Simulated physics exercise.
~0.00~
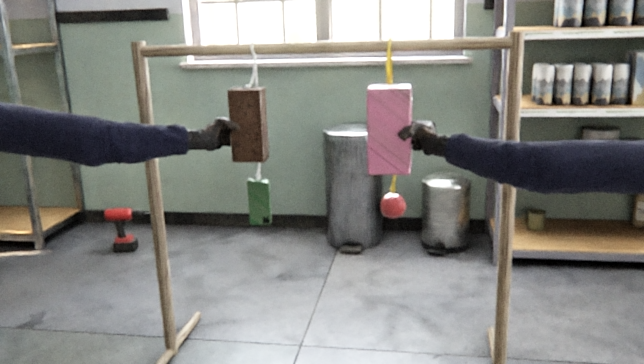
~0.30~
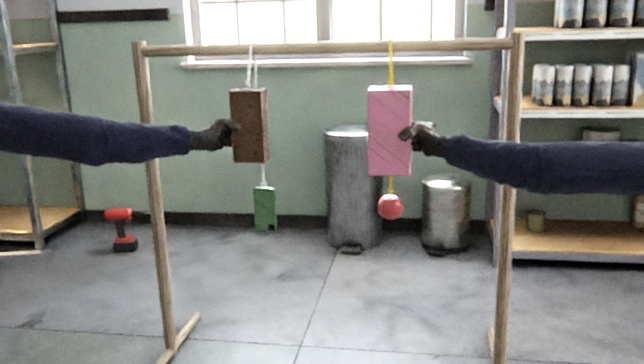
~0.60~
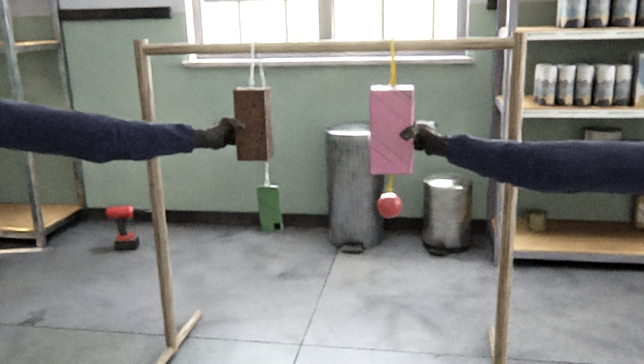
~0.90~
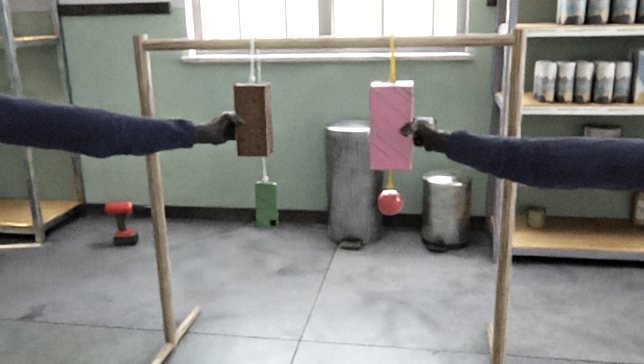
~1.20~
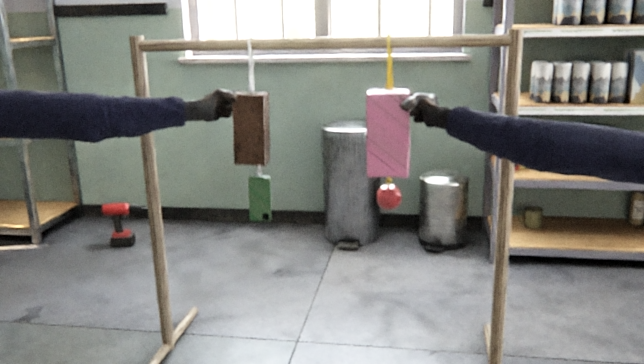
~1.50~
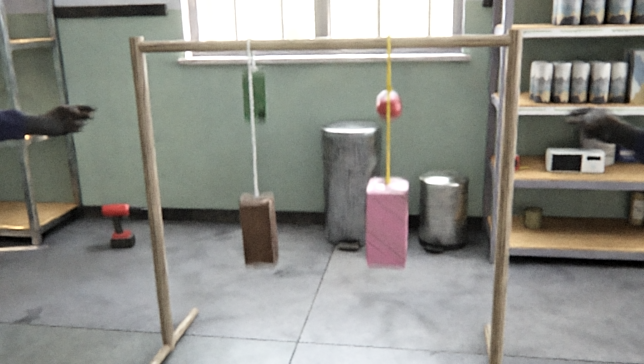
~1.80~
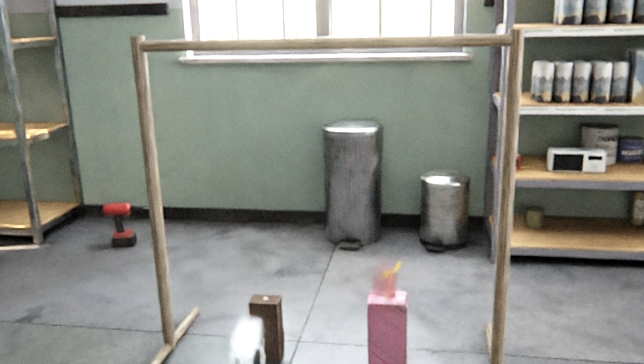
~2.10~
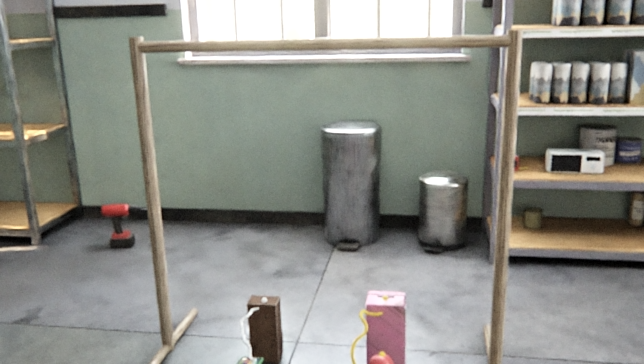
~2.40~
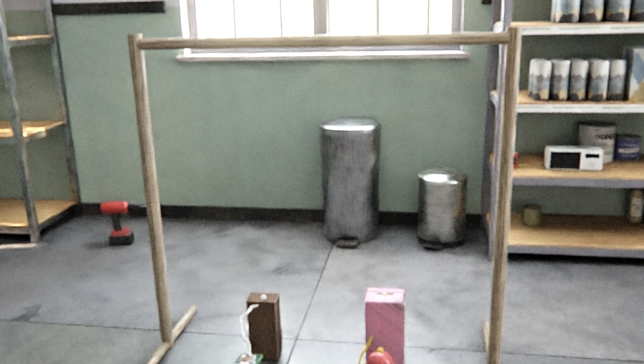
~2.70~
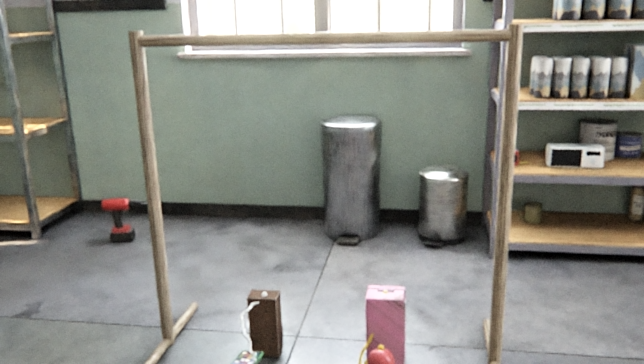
Two gloved hands steadied a brick and a pink case hanging from a wooden rail, then let go, and both dropped as the green phone and red apple shot upward; everything ended up on the floor beneath the bare rail.
